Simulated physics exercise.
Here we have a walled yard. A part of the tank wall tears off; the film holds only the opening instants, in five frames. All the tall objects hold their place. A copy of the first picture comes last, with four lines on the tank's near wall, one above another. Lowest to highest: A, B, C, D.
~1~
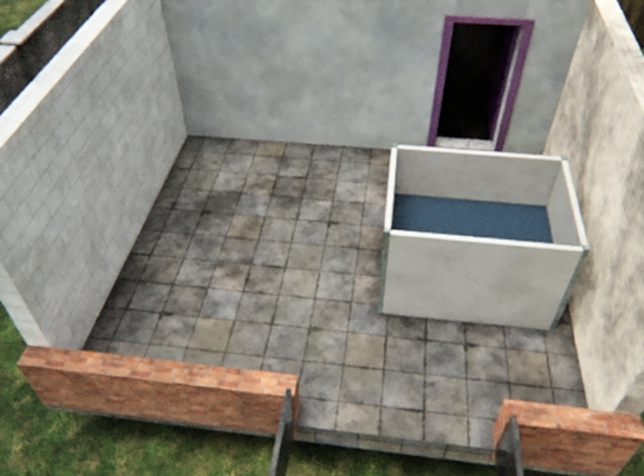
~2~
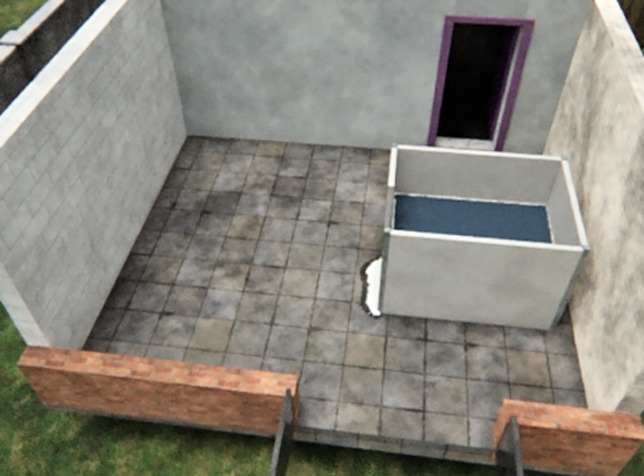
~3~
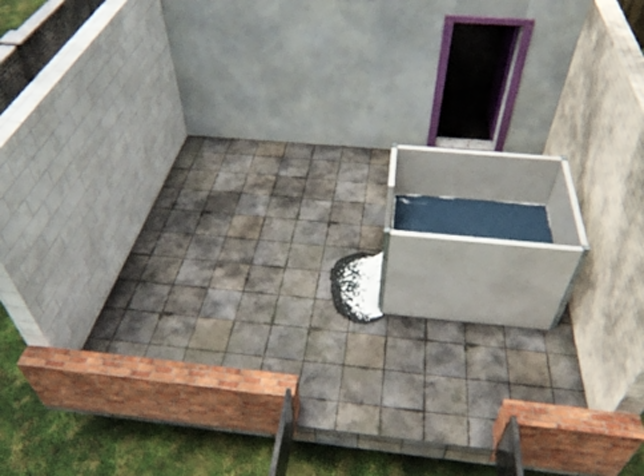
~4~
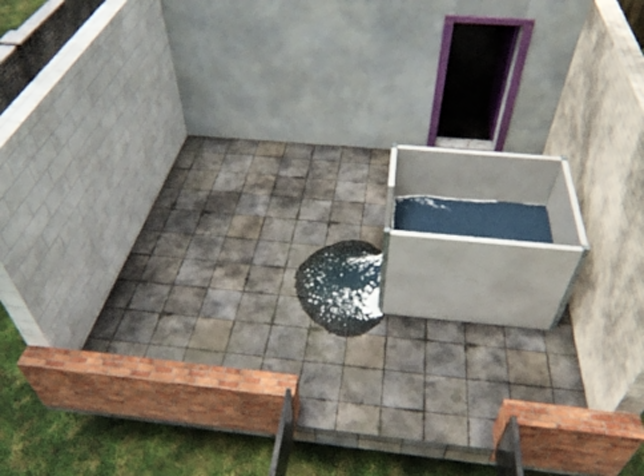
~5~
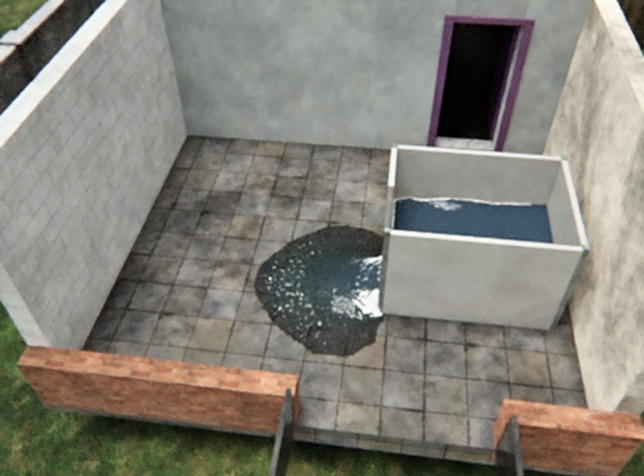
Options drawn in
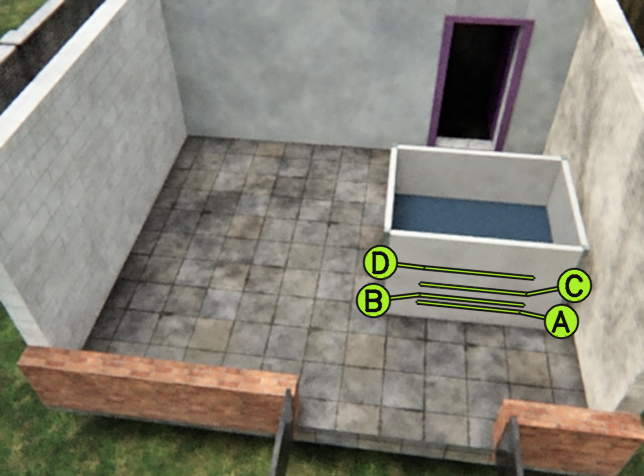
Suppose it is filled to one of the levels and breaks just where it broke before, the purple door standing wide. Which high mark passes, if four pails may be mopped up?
Go for D.
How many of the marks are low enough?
All four.
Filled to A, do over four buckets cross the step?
No, not at all.
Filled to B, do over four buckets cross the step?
No, not at all.
In lime, A at (468, 307); B at (470, 300); C at (473, 289); D at (477, 272); from the bottom up A, B, C, D.
With A, nothing gets over.
With B, nothing gets over.
With C, nothing gets over.
With D, a splash gets over, under a bucket.
